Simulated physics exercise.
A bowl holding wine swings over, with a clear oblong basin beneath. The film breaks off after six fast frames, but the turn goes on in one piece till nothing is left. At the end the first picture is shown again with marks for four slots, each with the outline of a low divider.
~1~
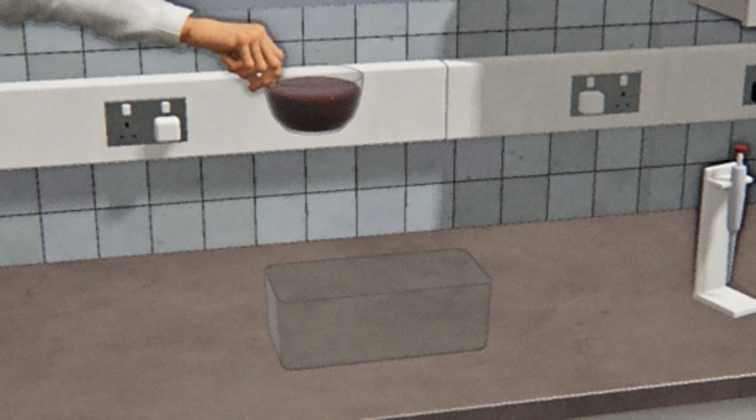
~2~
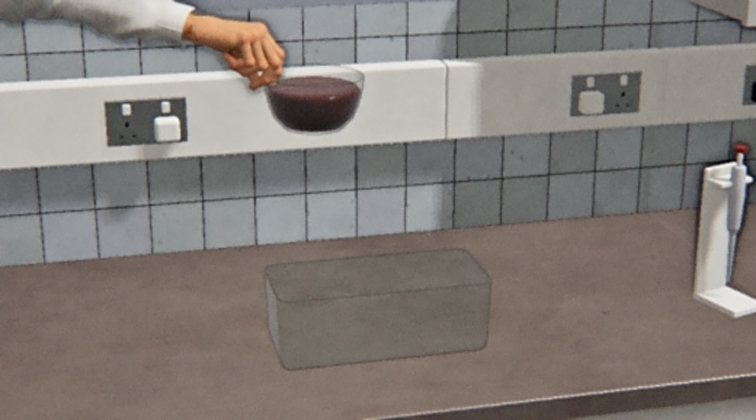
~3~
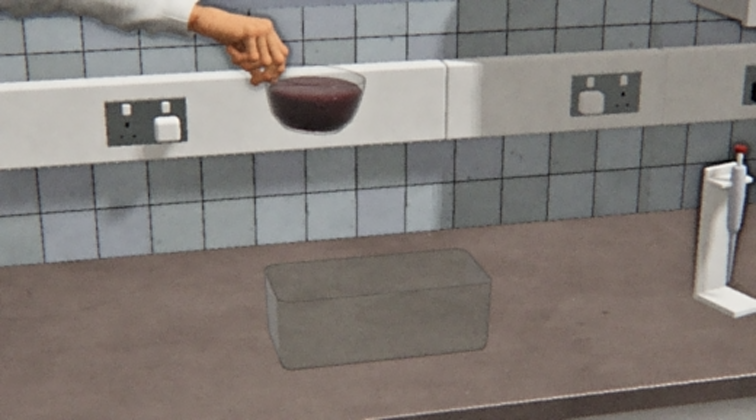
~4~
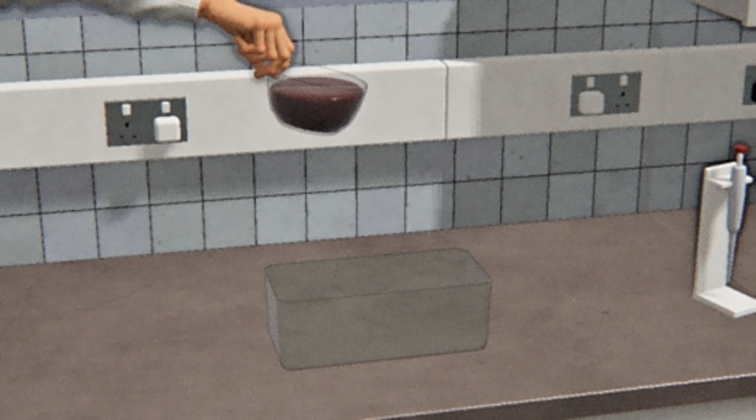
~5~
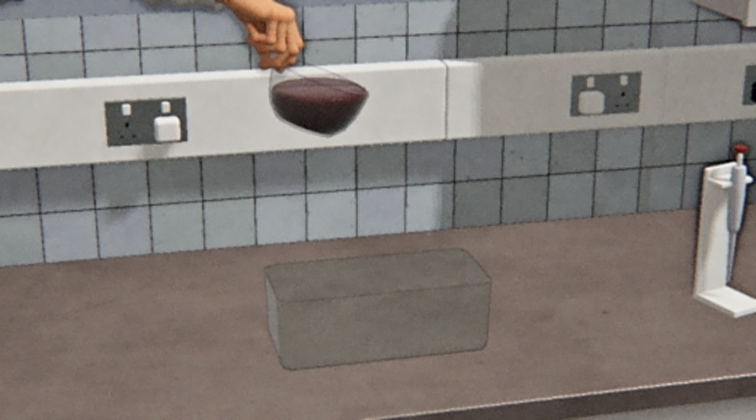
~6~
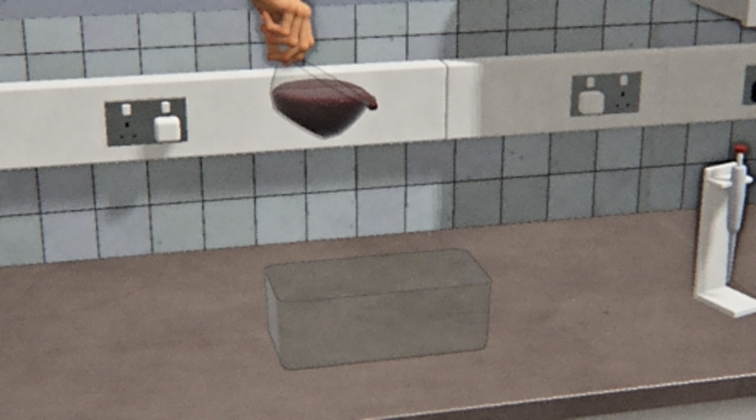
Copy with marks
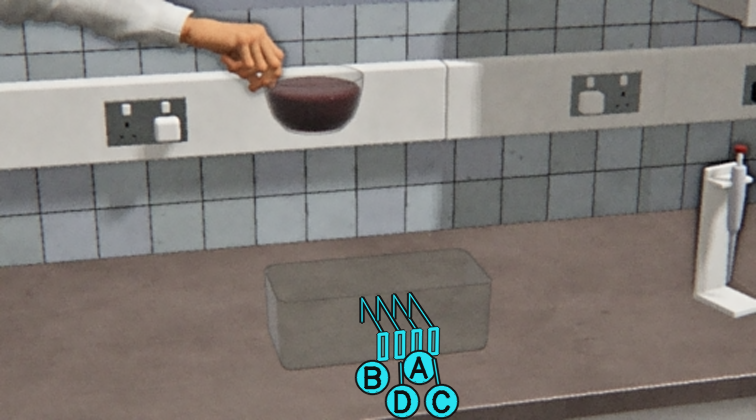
On a brown counter in a tiled room with wall sockets sits an empty clear oblong basin, and above it a hand holds a glass bowl of dark red wine level. The hand moves rightward and gradually tilts the bowl to the right, until wine just crosses the lip.
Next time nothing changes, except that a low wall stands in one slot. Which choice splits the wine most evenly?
The best position is C.
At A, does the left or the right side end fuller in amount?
More ends on the right.
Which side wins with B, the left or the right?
More ends on the right.
On the marked copy, A at (417, 361); B at (383, 364); C at (434, 359); D at (400, 362).
With A, about 25 % ends left of the wall and 72 % right of it; 3 % is lost outside.
With B, about 8 % ends left of the wall and 88 % right of it; 4 % is lost outside.
With C, about 48 % ends left of the wall and 49 % right of it; 3 % is lost outside.
With D, about 10 % ends left of the wall and 87 % right of it; 3 % is lost outside.
